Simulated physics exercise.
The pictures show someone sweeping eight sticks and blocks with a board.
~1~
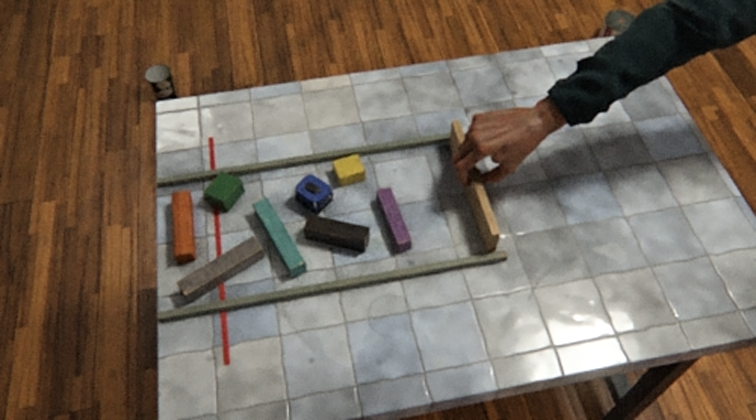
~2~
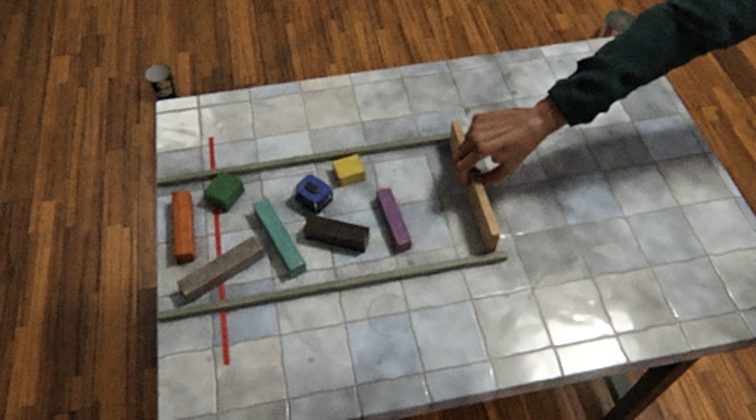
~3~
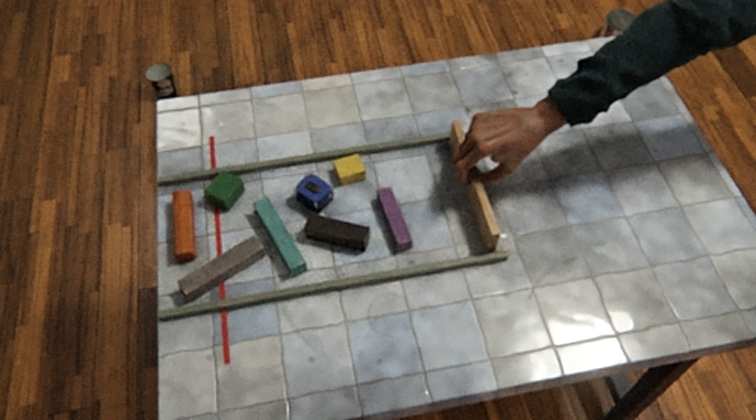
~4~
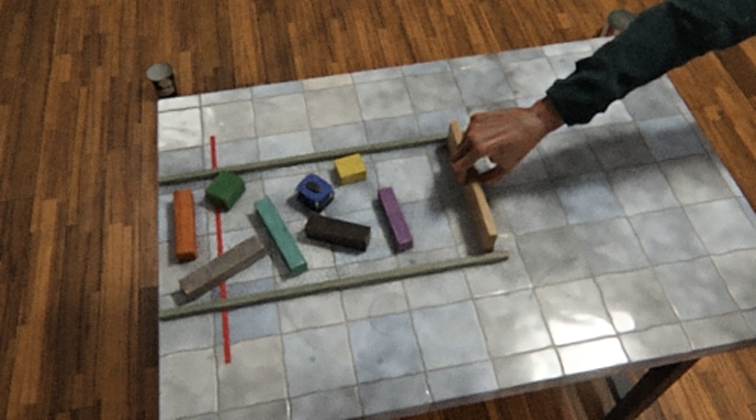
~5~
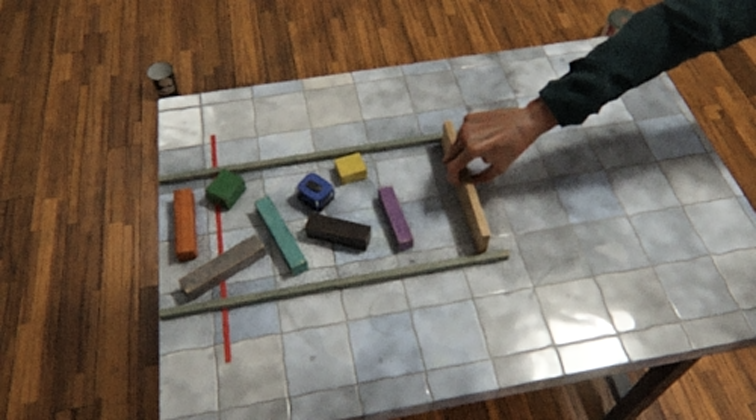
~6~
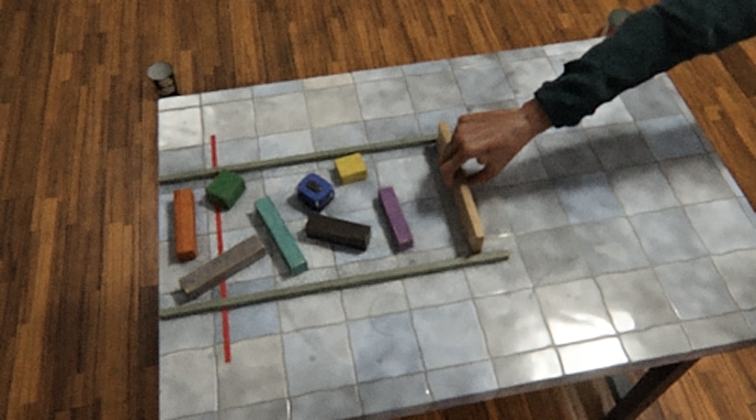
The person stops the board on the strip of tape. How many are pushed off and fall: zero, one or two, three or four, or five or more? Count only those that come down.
Here the number that fall off is one or two.
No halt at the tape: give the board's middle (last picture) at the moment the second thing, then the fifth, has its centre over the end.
About (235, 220), then (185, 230).
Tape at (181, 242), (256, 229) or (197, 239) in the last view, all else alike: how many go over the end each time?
It would be 5, 0 and 4.
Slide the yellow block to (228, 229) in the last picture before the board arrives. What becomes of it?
Then it tumbles off.
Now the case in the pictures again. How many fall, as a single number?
It comes to 2.
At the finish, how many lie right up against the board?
It touches 3.
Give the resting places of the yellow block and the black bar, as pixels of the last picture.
The yellow block at (202, 184), the black bar at (193, 243).
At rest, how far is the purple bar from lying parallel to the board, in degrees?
About 0°.
Soon after, none off yet; orange stick at rest near (185, 224); grey bar at rest near (224, 267); green block at rest near (226, 189).
After that, none off yet; orange stick displaced a little near (175, 224); grey bar displaced about its own width near (167, 284); green block displaced about its own width near (203, 193).
In the end, the number that fall off is one or two; gone, grey bar and orange stick.
